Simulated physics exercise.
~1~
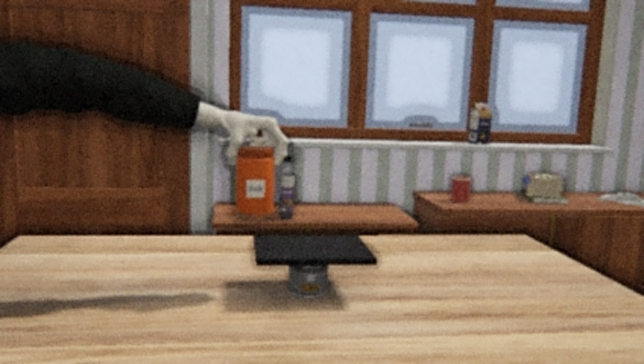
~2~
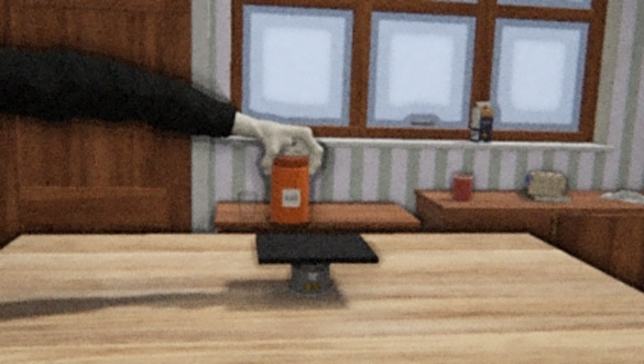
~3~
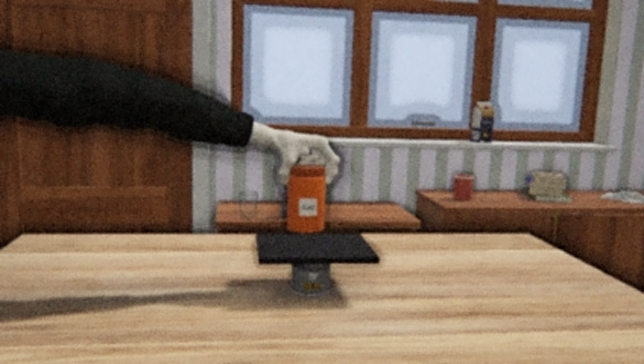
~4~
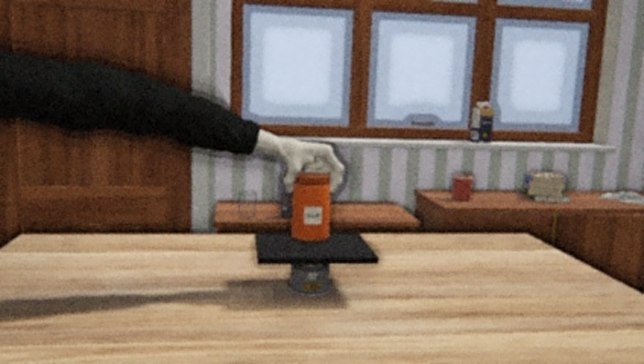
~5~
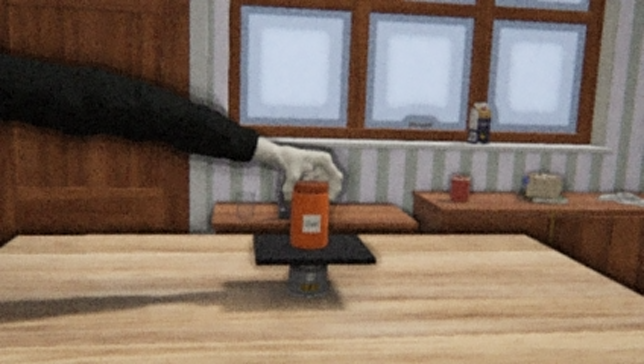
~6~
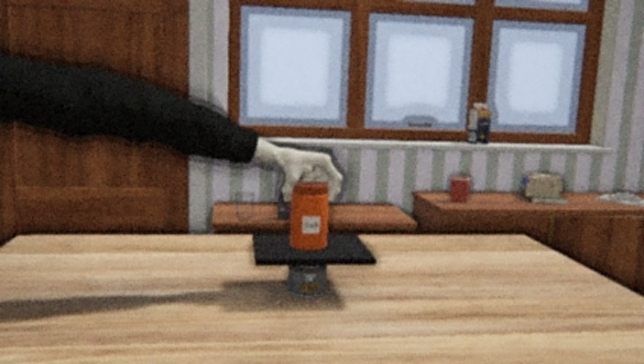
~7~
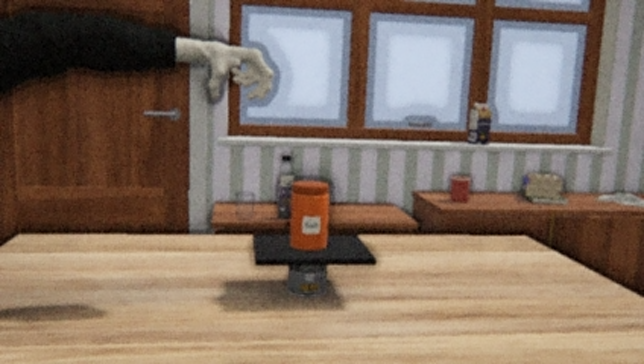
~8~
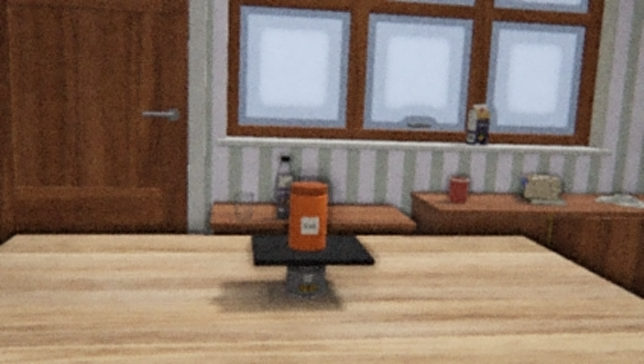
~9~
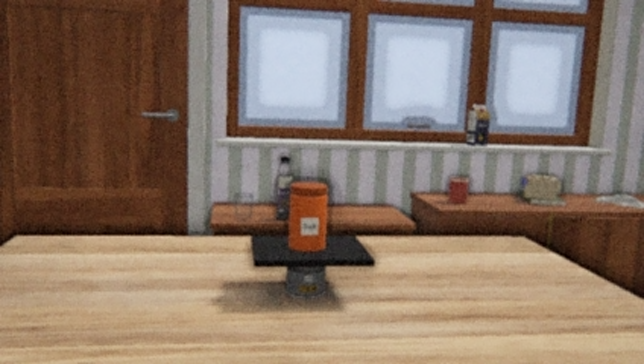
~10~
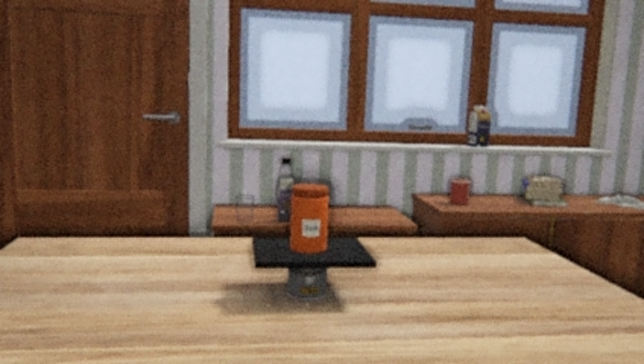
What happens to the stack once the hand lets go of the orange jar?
The stack holds. The orange jar stays upright on the black lid, which remains balanced on the small grey tin.
On a wooden table, a hand lowering an orange jar onto a black lid atop a small tin, then withdrawing, the stack staying balanced.
